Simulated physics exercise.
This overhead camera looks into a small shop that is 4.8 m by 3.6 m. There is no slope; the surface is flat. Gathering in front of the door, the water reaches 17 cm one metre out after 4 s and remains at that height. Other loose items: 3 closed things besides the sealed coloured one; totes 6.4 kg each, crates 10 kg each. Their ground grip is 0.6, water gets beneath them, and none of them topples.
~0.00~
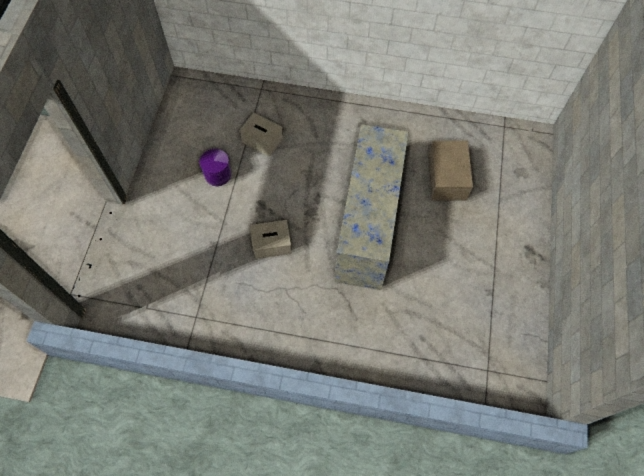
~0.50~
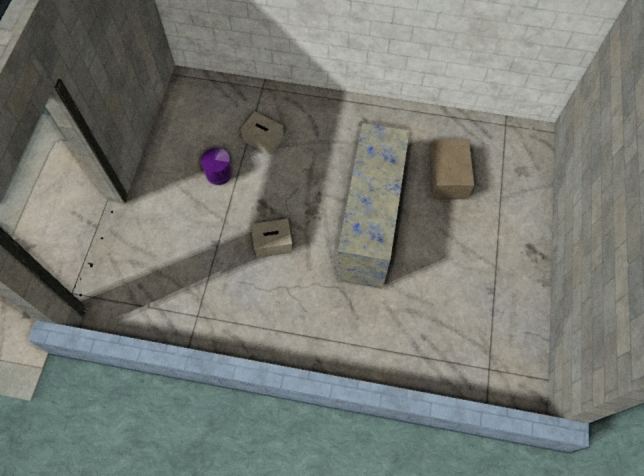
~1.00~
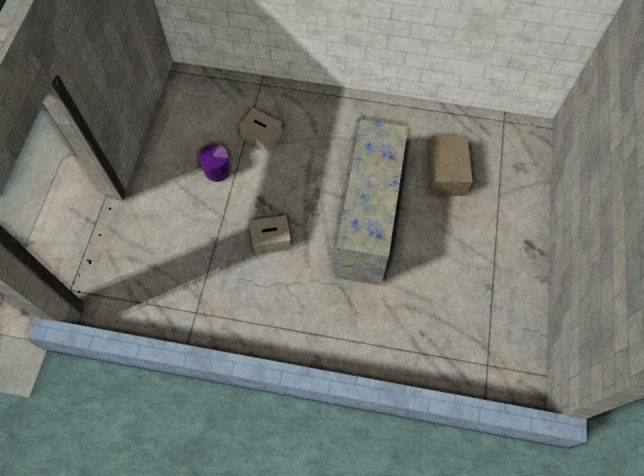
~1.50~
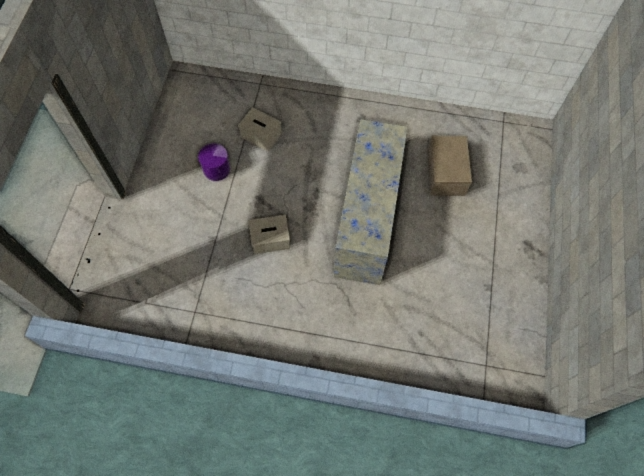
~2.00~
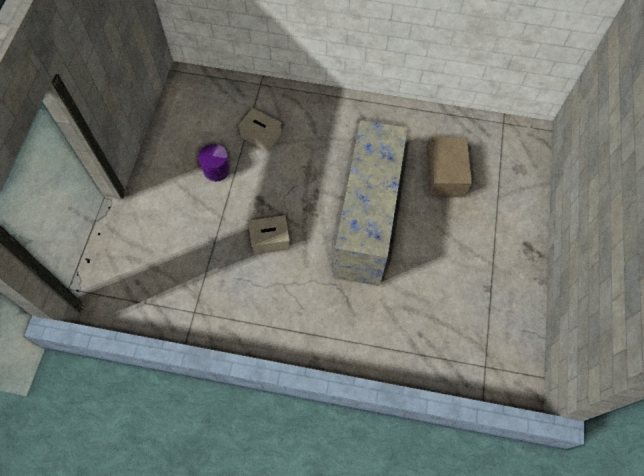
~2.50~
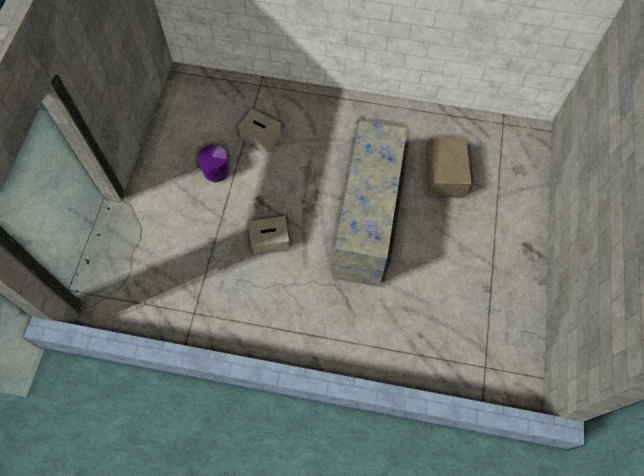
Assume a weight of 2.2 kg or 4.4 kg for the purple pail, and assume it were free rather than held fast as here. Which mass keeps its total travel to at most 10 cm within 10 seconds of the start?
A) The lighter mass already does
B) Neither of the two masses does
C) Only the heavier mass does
Answer: C.
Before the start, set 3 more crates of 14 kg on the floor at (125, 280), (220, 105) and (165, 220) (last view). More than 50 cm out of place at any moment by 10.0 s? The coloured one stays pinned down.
In that order: More, under, past it.
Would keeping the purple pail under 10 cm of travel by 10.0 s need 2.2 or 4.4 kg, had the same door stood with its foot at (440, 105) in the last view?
Moved there, the light choice works.
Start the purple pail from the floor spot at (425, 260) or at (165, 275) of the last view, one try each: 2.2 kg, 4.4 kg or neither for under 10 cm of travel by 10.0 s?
In that order: Either load holds; neither holds.
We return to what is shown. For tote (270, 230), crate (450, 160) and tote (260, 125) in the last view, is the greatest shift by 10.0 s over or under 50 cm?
First exceeds it, then stays inside, then stays inside.
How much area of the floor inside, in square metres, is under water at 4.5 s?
Around 4.5 m2 of it.
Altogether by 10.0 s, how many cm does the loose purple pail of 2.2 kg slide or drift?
Around 40 centimetres in total.
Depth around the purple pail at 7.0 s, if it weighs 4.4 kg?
2 cm, roughly.
After 3.5 s the purple pail would be 0 cm from its start with 2.2 kg and 0 cm from its start with 4.4 kg; 0 cm of water round it then.
After 4.5 s the purple pail would be 0 cm from its start with 2.2 kg and 0 cm from its start with 4.4 kg; 1 cm of water round it then.
After 7.0 s the purple pail would be 22 cm from its start with 2.2 kg and 0 cm from its start with 4.4 kg; 2 cm of water round it then.
After 10.0 s the purple pail would be 37 cm from its start with 2.2 kg and 0 cm from its start with 4.4 kg; 3 cm of water round it then.
